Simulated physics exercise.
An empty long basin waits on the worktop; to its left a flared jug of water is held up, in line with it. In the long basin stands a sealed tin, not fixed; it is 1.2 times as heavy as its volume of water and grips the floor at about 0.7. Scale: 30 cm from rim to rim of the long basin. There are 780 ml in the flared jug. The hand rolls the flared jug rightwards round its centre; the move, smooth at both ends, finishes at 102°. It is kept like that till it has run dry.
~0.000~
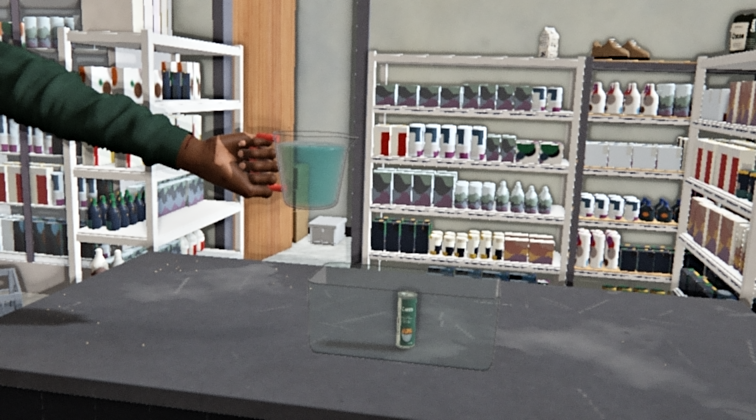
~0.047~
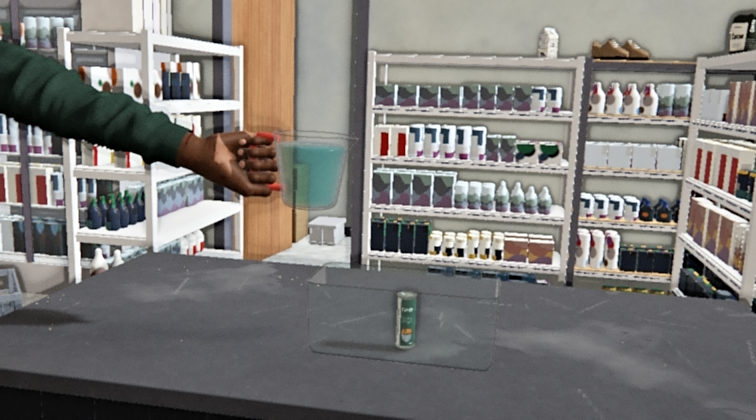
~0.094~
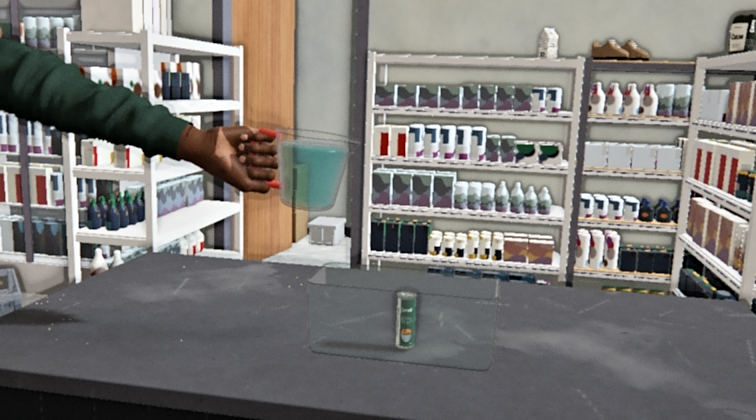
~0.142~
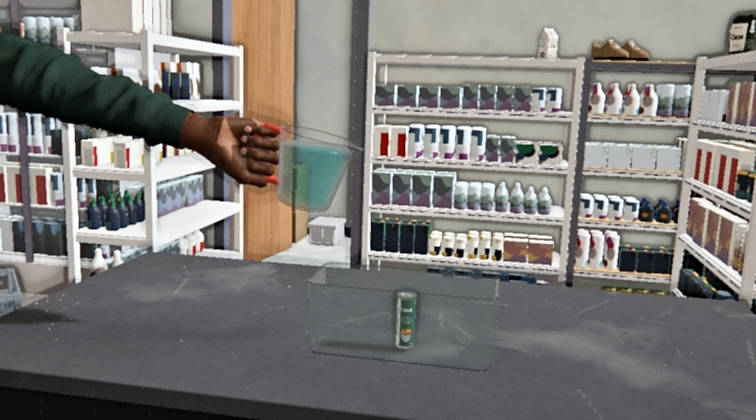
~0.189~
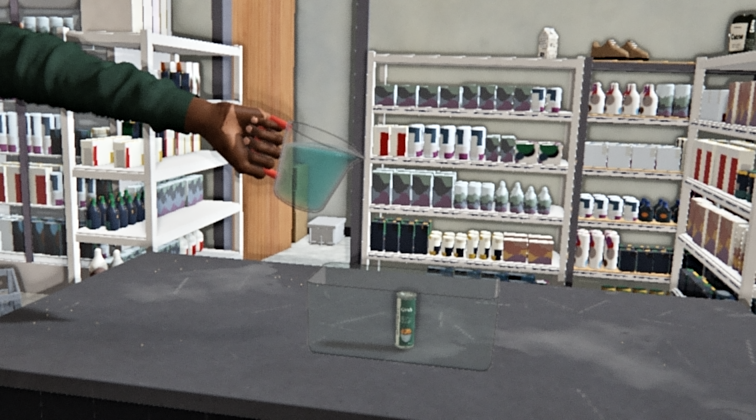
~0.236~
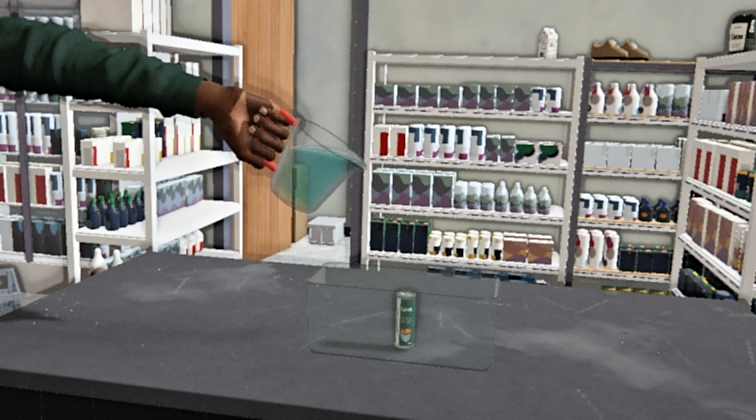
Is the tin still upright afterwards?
The tin topples.
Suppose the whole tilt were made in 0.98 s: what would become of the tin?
Then it goes over.
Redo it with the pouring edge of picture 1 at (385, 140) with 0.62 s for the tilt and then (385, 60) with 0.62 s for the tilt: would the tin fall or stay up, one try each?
First it remains upright; then it stays up.
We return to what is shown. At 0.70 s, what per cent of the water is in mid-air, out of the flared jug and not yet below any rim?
Near 16 in a hundred.
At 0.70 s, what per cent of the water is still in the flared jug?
Near 10 in a hundred.
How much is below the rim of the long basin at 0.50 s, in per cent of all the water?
About 18 per cent.
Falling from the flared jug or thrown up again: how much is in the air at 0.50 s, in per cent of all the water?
About 34 per cent.
After 0.50 s the tilt is 93° and 47 per cent is still to pour; the tin stands where it began.
After 0.70 s the tilt is 102° and 9 per cent is still to pour; the tin leans 10°.
After 0.90 s the tilt is 102° and 1 per cent is still to pour; the tin lies on its side.
After 1.12 s the tilt is 102° and 0 per cent is still to pour; the tin lies on its side.
In the end the tin lies on its side.
